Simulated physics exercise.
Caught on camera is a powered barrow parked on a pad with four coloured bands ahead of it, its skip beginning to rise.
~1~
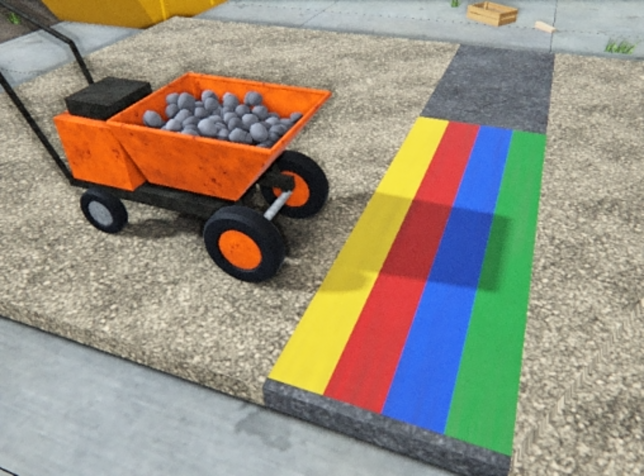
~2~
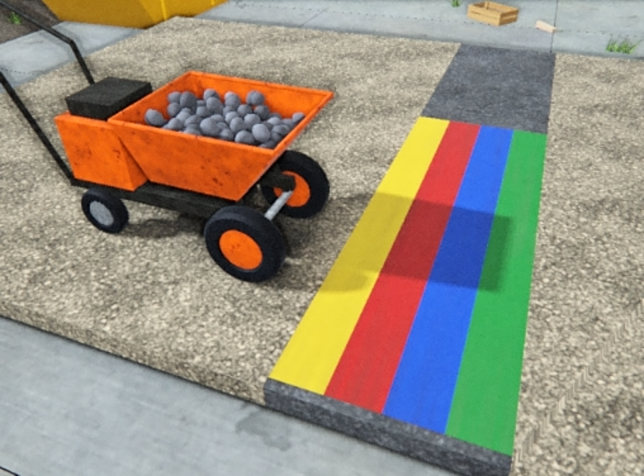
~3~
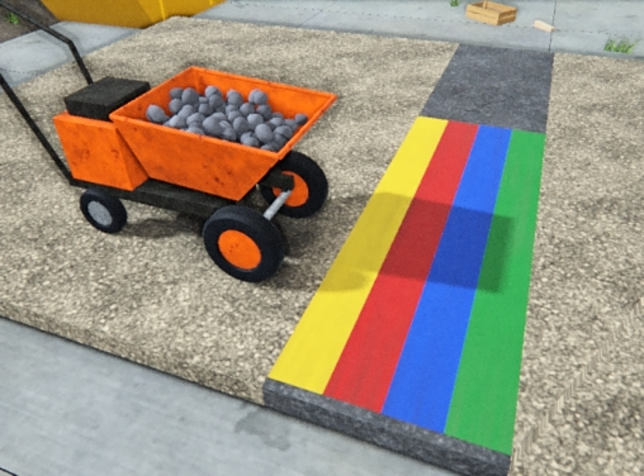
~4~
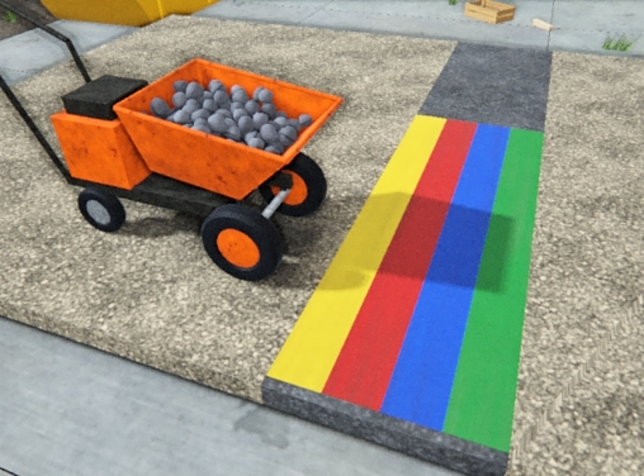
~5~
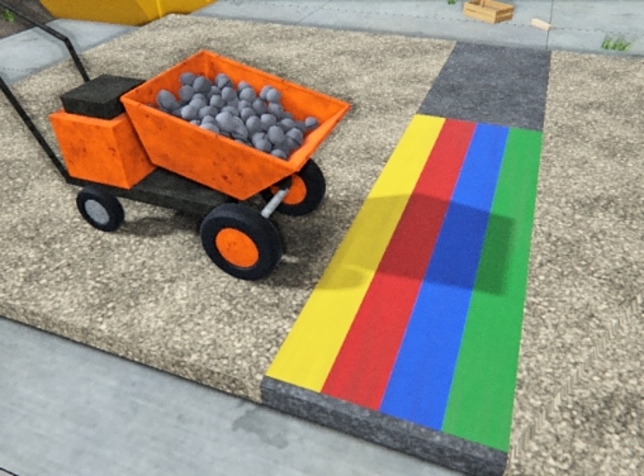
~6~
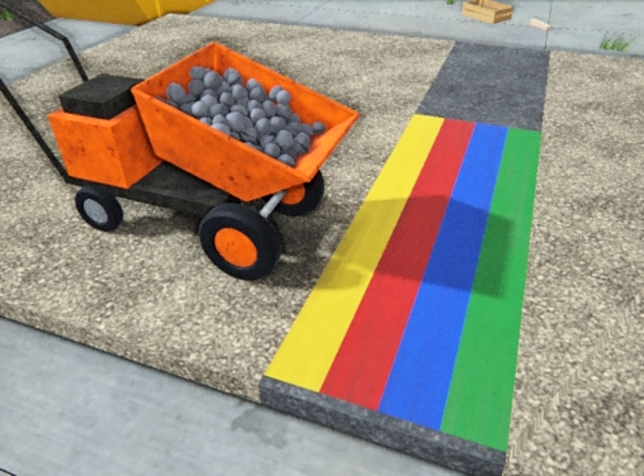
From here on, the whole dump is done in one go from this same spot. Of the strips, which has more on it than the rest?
I would say the red one.
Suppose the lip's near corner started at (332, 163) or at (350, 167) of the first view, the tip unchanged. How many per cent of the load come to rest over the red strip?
You'd see around 0 per cent the first time and around 0 per cent the second.
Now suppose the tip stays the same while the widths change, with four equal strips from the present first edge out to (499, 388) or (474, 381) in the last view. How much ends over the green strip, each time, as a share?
First case 10 per cent, second case 20 per cent.
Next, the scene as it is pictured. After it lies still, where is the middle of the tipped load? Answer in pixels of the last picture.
Resting centre, last frame: Roughly (419, 268).
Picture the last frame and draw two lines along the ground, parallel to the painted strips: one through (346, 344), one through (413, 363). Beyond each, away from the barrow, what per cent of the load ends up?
About 80 and 30 %.
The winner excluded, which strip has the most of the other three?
Next in line comes the blue one.
Just after the last frame, skip tipped steeply; every one in the skip.
A moment on, skip tipped steeply; the larger part in the skip; about a tenth over the red strip; just a few over the blue strip; just a few falling.
Further on, skip tipped right over; roughly a quarter in the skip; just a few over the yellow strip; roughly a third over the red strip; roughly a quarter over the blue strip; about a tenth over the green strip; just a few off the paint.
When it is over, skip tipped right over; about a tenth in the skip; about a tenth over the yellow strip; roughly half over the red strip; roughly a quarter over the blue strip; about a tenth over the green strip; just a few off the paint.
